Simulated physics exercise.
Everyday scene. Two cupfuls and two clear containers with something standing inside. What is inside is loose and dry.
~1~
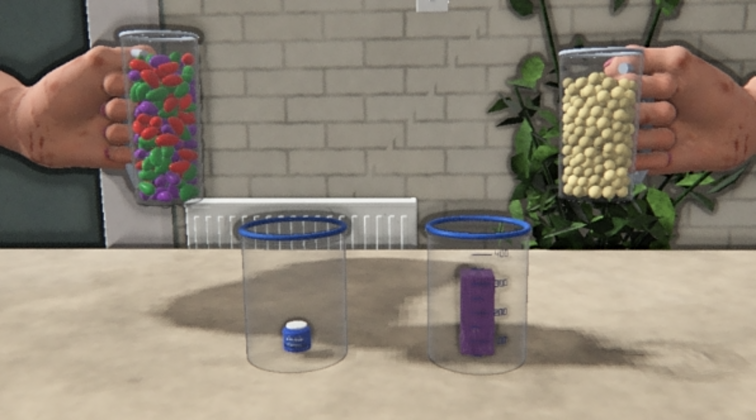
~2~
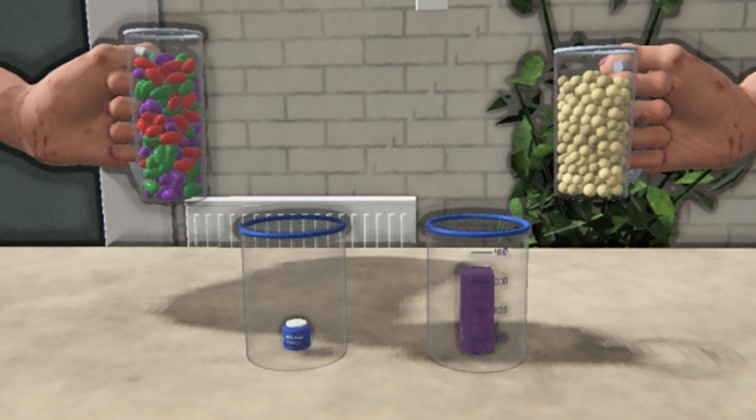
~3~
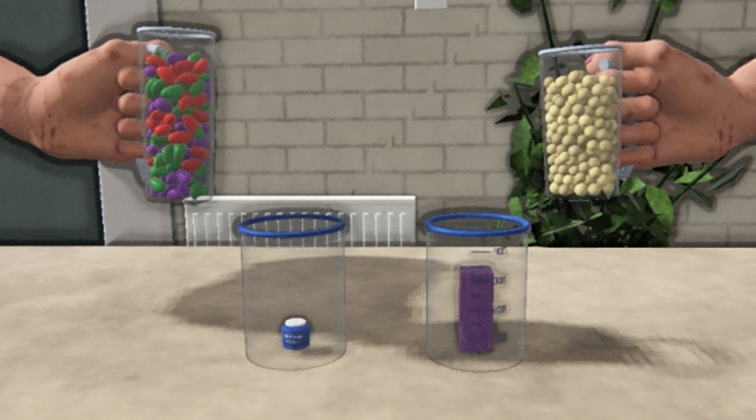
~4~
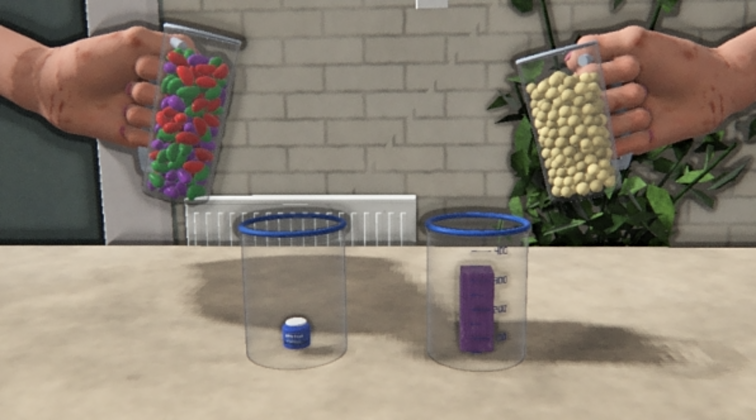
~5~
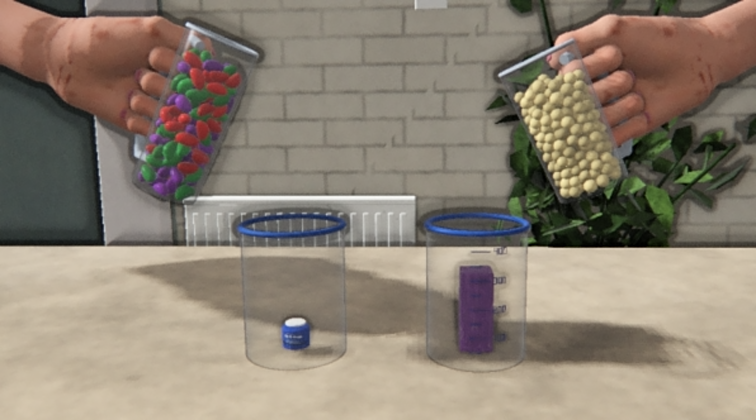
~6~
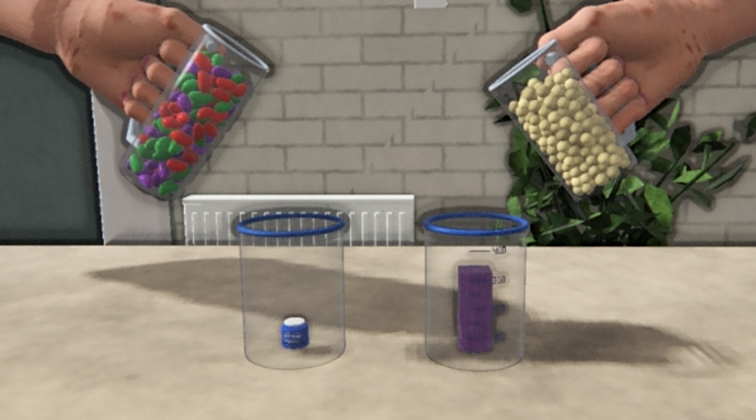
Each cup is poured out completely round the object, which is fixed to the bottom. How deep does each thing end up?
One by one: Left object: Vanishes, right object: Stays visible.
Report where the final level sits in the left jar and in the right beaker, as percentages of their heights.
Around 50 on the left and around 60 on the right.
Then, 0.60 s after the last picture, left jar empty, all of its cupful still in the cup; right beaker empty, all of its cupful still in the cup.
Then, 1.13 s after the last picture, left jar nearly empty, most of its cupful still in the cup; right beaker nearly empty, about half of its cupful still in the cup.
Then, 1.58 s after the last picture, left jar half full, none of its cupful still in the cup; right beaker a third full, none of its cupful still in the cup.
At rest, left jar half full (surface near (293, 283)), nothing beside it; right beaker two thirds full (surface near (475, 273)), nothing beside it; the left thing is covered; the right thing is still showing.
